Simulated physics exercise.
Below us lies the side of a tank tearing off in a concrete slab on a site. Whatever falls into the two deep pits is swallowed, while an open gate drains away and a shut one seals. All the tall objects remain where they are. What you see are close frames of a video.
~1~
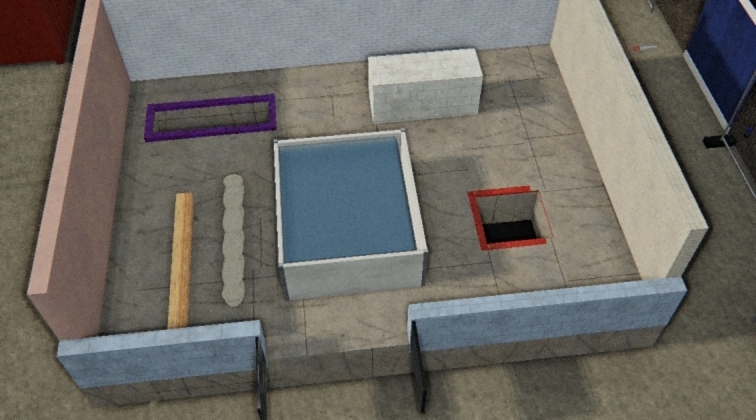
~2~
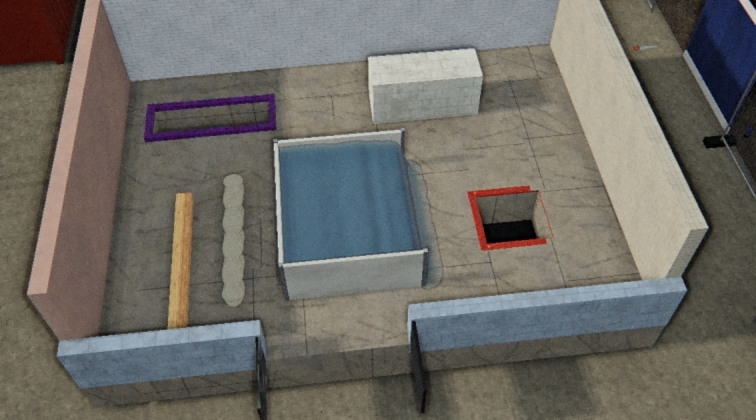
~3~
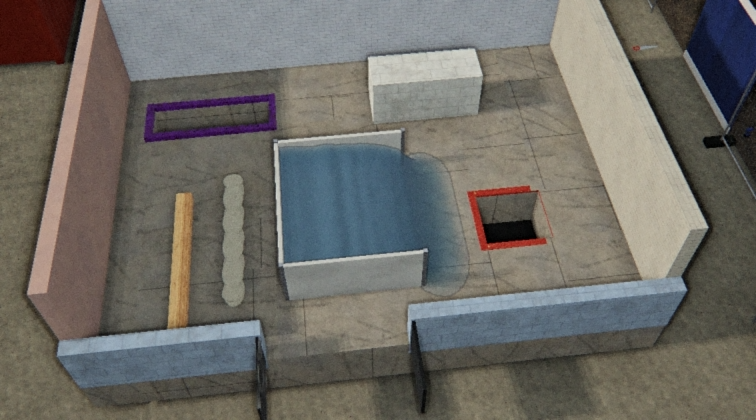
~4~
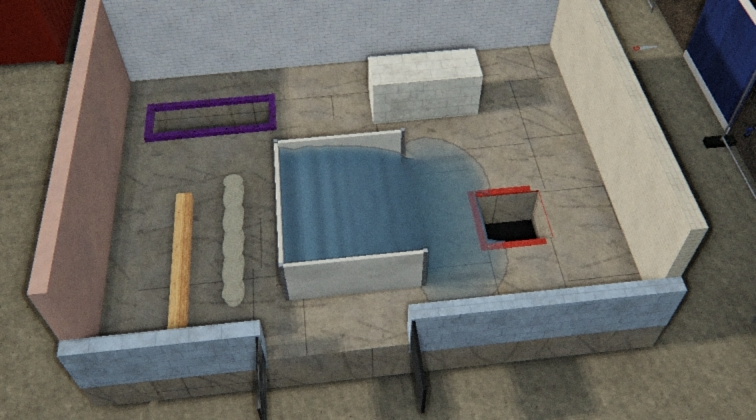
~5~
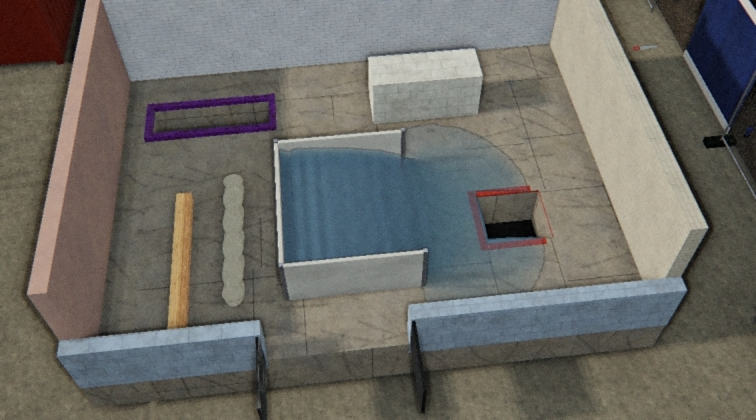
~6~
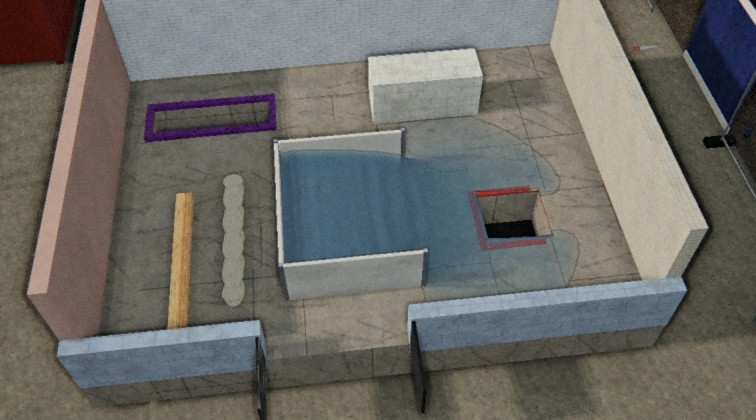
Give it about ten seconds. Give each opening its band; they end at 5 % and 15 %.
Outcome: Gate: Smaller than five per cent; red pit: Greater than fifteen per cent; purple pit: Smaller than five per cent.
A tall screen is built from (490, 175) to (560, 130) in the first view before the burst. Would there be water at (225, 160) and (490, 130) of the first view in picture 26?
Spared, then swamped.
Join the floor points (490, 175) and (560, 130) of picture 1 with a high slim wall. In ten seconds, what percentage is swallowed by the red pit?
The red pit takes 60 parts in a hundred.
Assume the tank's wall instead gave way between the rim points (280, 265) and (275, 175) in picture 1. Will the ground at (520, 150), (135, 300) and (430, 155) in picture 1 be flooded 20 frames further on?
Unsoaked, then soaked, then unsoaked.
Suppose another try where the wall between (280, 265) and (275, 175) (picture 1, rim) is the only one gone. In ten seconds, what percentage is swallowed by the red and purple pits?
Red about 0 %, purple about 15 %.
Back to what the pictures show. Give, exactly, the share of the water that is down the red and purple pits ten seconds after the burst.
Around 52 and 0 per cent, in that order.
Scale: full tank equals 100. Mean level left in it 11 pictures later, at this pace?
30 percent or thereabouts.
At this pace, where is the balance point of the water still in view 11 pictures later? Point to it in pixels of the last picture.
That puts it at around (461, 210).
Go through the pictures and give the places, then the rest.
The first frame shows still water in the water tank at (346, 197).
In the second frame, water pours out at (410, 213) and has run to a hidden place.
In the third frame, the front is at (423, 156), out from the gap at (410, 213).
In the fourth frame, the front is at (444, 144), out from the gap at (410, 215).
In the fifth frame, water pours out at (410, 215) and has run to (457, 130).
In the sixth frame, water pours out at (410, 215) and has run to (545, 164).
A moment on, water covers 30 % of the floor; the gate 0 %, the red pit 14 %, the purple pit 0 %.
Next, water covers 35 % of the floor; the gate 0 %, the red pit 24 %, the purple pit 0 %.
Then, water covers 45 % of the floor; the gate 0 %, the red pit 36 %, the purple pit 0 %.
Later, water covers 60 % of the floor; the gate 0 %, the red pit 47 %, the purple pit 0 %.
In the end, water covers 85 % of the floor; the gate 1 %, the red pit 52 %, the purple pit 0 %.
